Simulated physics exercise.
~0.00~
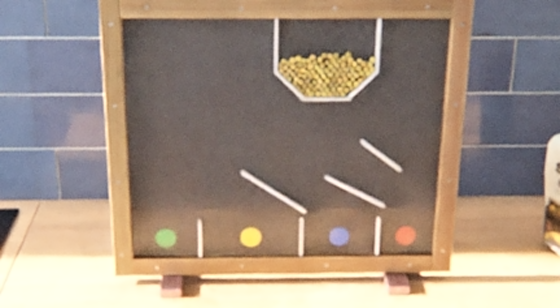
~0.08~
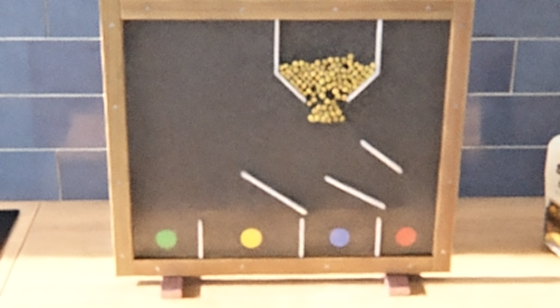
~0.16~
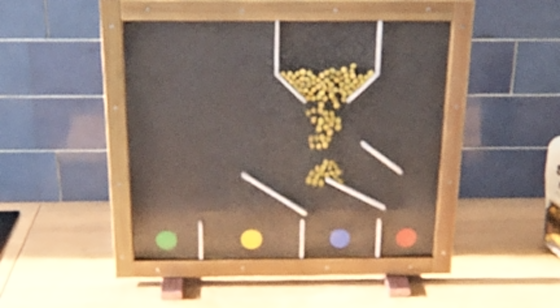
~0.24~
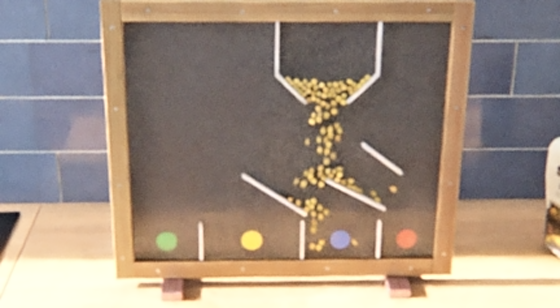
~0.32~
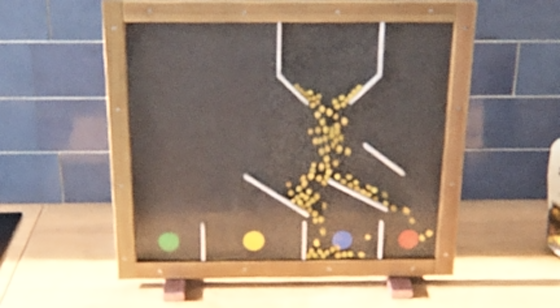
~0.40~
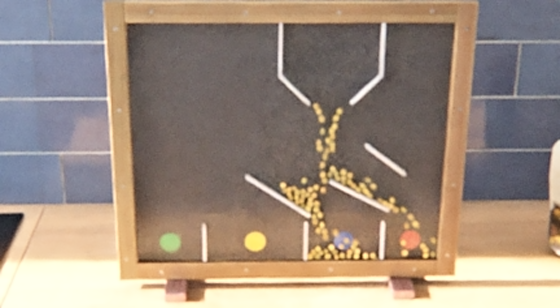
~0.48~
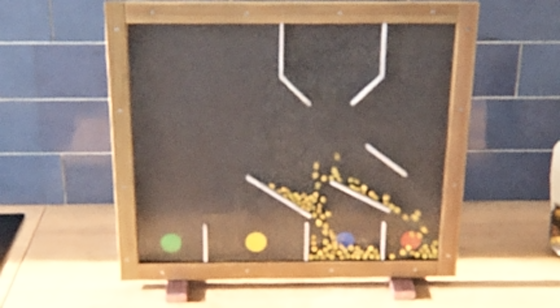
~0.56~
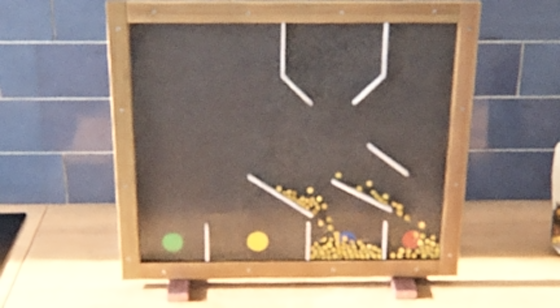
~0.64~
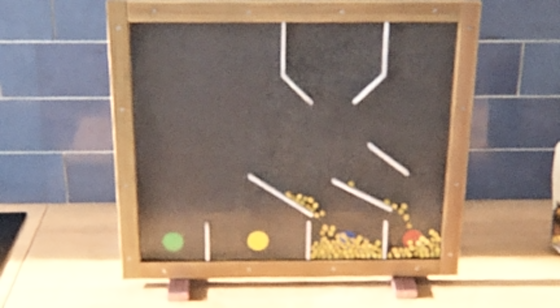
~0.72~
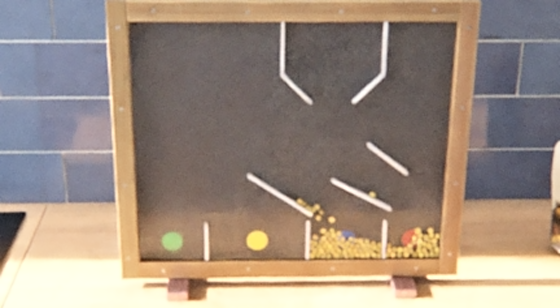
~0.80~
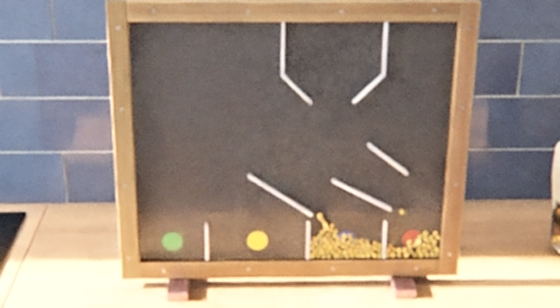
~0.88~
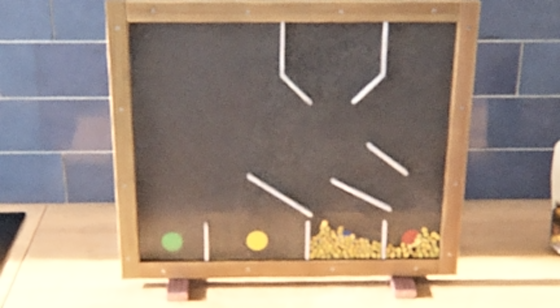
A wood-framed dark panel stands upright on a counter before blue tiles, seen from the front by a slightly swaying camera. A hopper full of small yellowish beads sits near the top, with three slanted ledges below and four bins marked green, yellow, blue and red from left to right. The hopper opens and the beads pour down, striking the lower ledges and splitting. Some slide off the left ledge into the blue bin, while others roll right into the red. The hopper empties, the last stragglers drop, and the beads rest in uneven heaps, more in blue than red, with green and yellow empty.
